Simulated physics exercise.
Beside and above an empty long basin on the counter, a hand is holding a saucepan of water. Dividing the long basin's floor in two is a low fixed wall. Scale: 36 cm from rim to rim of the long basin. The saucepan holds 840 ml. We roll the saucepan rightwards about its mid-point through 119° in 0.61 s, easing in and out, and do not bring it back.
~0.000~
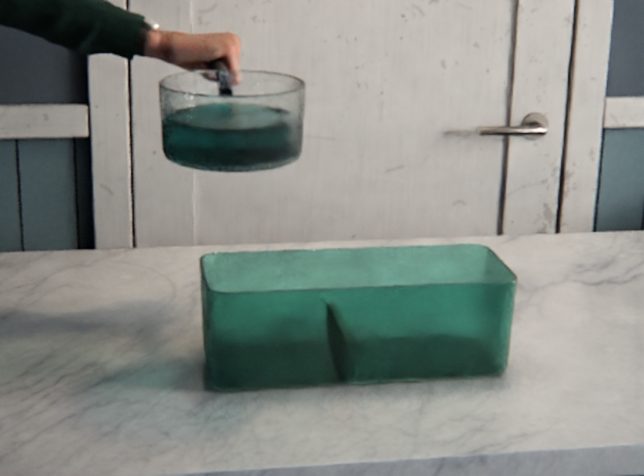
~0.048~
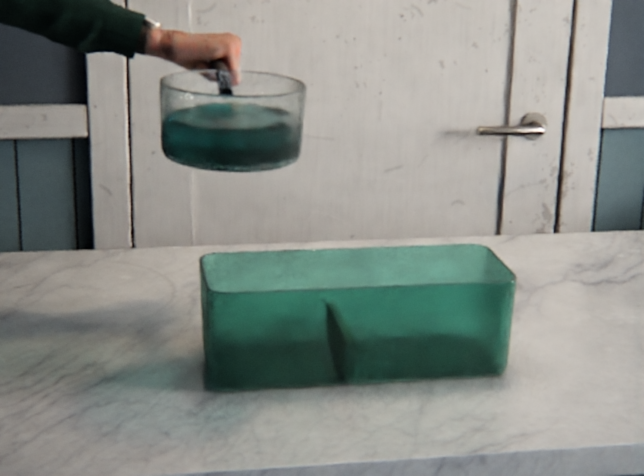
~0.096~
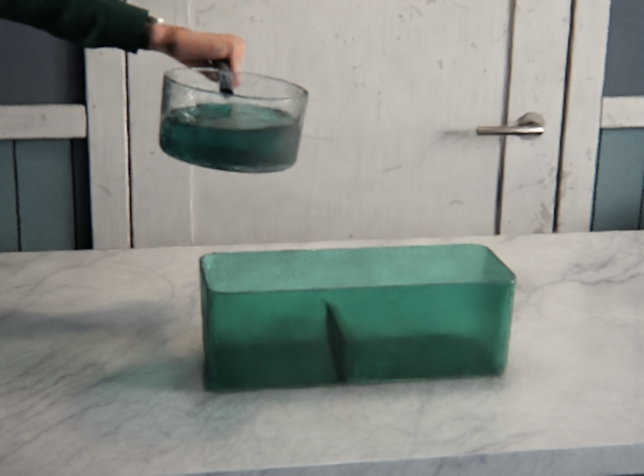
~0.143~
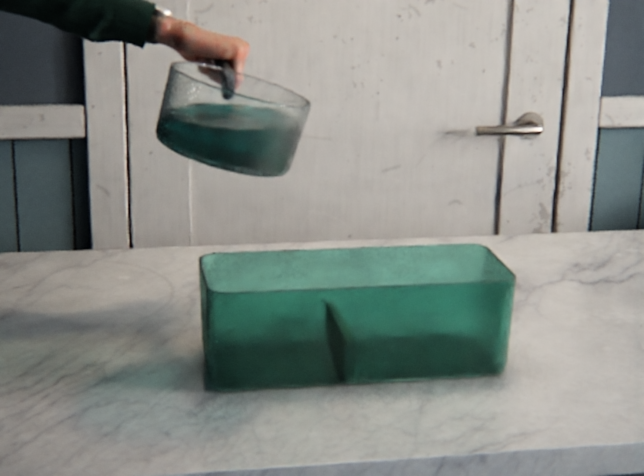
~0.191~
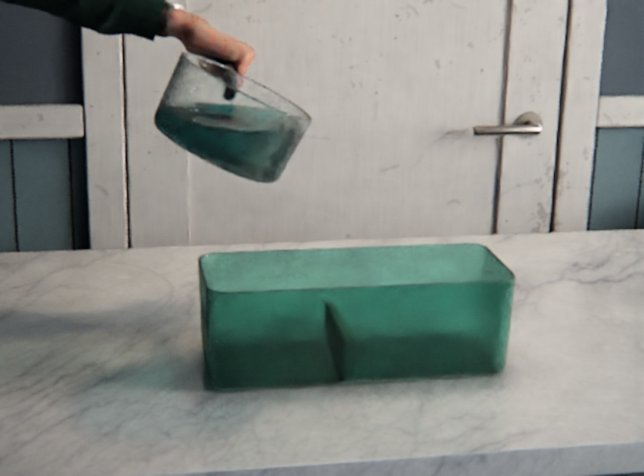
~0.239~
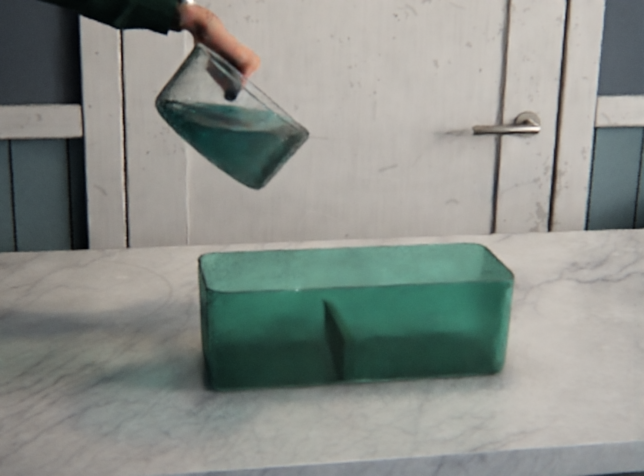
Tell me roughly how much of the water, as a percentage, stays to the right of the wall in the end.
Around 36 per cent stays on the right.
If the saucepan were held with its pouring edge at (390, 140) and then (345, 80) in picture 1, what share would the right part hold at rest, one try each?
85 and 65 %.
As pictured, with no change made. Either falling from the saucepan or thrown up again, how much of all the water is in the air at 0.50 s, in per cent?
Close to 58 per cent, I'd say.
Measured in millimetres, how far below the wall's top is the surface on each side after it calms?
About 26 mm left, about 40 mm right.
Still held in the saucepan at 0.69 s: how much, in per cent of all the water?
Close to 2 percent of the total.
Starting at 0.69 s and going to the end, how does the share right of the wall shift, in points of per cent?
The right part gains close to 3 per cent.
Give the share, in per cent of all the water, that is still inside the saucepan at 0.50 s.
18 %.
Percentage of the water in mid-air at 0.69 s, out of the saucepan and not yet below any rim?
I'd put it at about 8 per cent of the liquid.
Then, 0.50 s in, the tilt is 110° and 19 per cent is still to pour, 8 is left of the wall and 16 right of it.
Then, 0.69 s in, the tilt is 119° and 2 per cent is still to pour, 57 is left of the wall and 32 right of it.
Then, 0.89 s in, the tilt is 119° and 0 per cent is still to pour, 56 is left of the wall and 33 right of it.
Then, 1.11 s in, the tilt is 119° and 0 per cent is still to pour, 60 is left of the wall and 36 right of it.
Finally, 60 per cent lies left of the wall, 36 right of it and 4 outside.
